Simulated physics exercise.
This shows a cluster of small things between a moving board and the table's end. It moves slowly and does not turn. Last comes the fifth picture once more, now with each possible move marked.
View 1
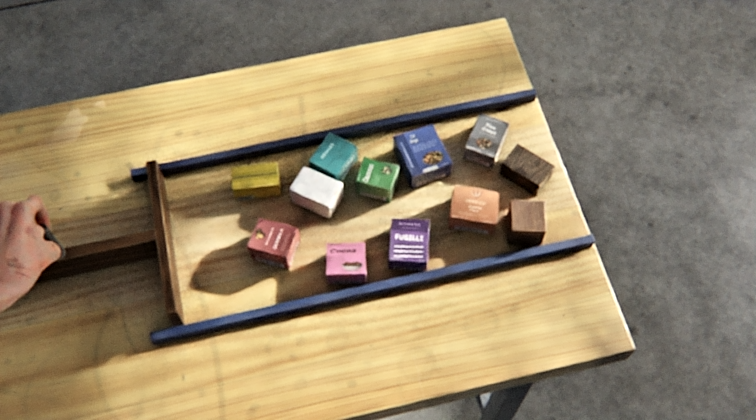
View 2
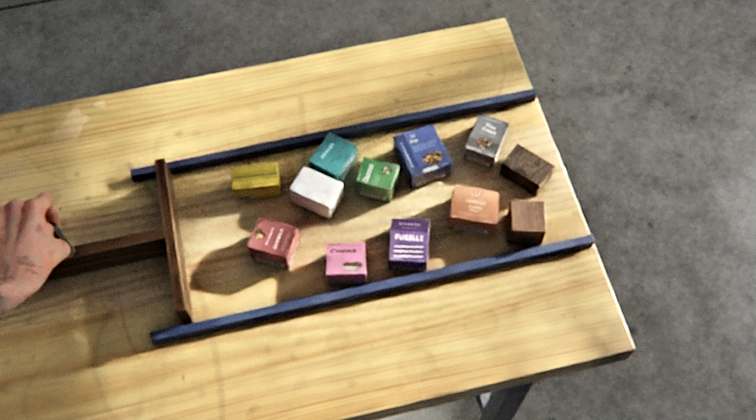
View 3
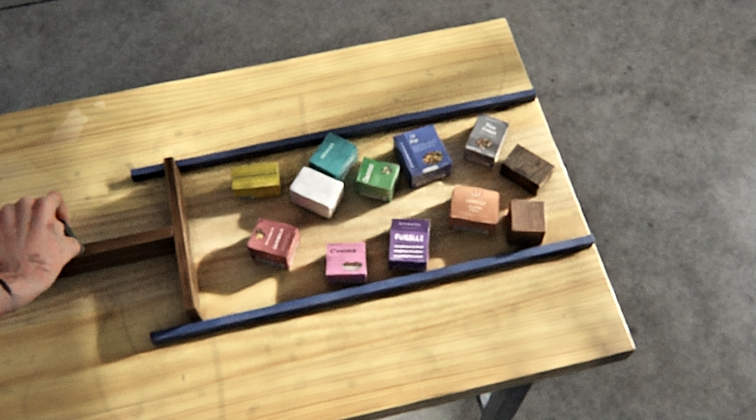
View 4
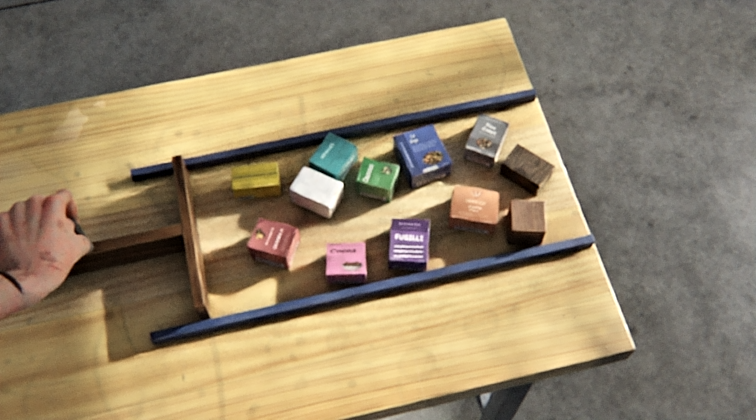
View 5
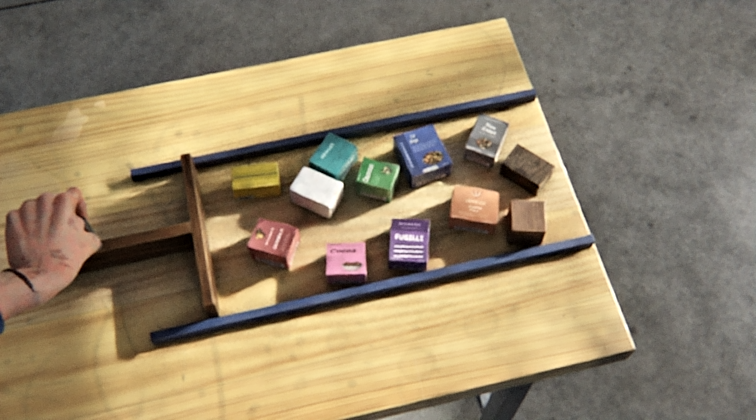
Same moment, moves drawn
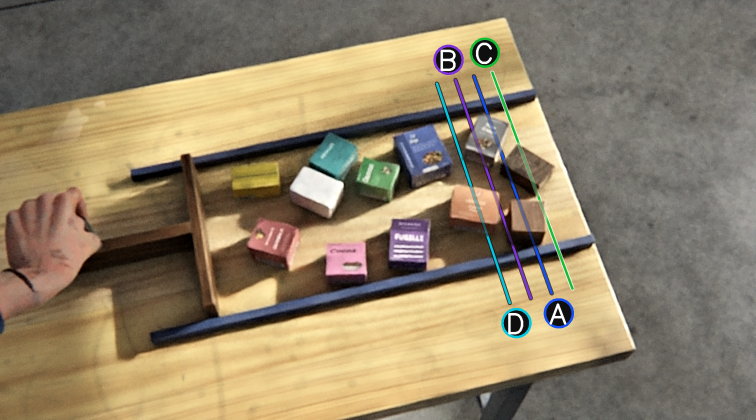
A wooden pusher board, held by a hand at its handle, slid slowly a short way right between two blue rails on a wooden table, nearing a scattered group of small colourful boxes that stayed still.
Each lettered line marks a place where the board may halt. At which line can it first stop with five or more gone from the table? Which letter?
Enough have fallen by B.
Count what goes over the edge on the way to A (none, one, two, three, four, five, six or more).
By then, six or more.
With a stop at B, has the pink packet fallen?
By then, no.
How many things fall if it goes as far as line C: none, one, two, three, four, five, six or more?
Six or more.
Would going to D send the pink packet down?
No.
On the marked copy, A at (510, 177); B at (491, 182); C at (530, 173); D at (471, 186).
Following B. Soon after the start, board (304, 203); pink packet (361, 260); turquoise packet (370, 150).
Later, board (409, 181); grey packet (543, 115); black block (542, 166).
In the end, board (490, 164); green packet over the edge; brown block over the edge; six fallen.
As for the rest, A drops seven, but is farther than needed; C drops nine, but is farther than needed; D drops only three.
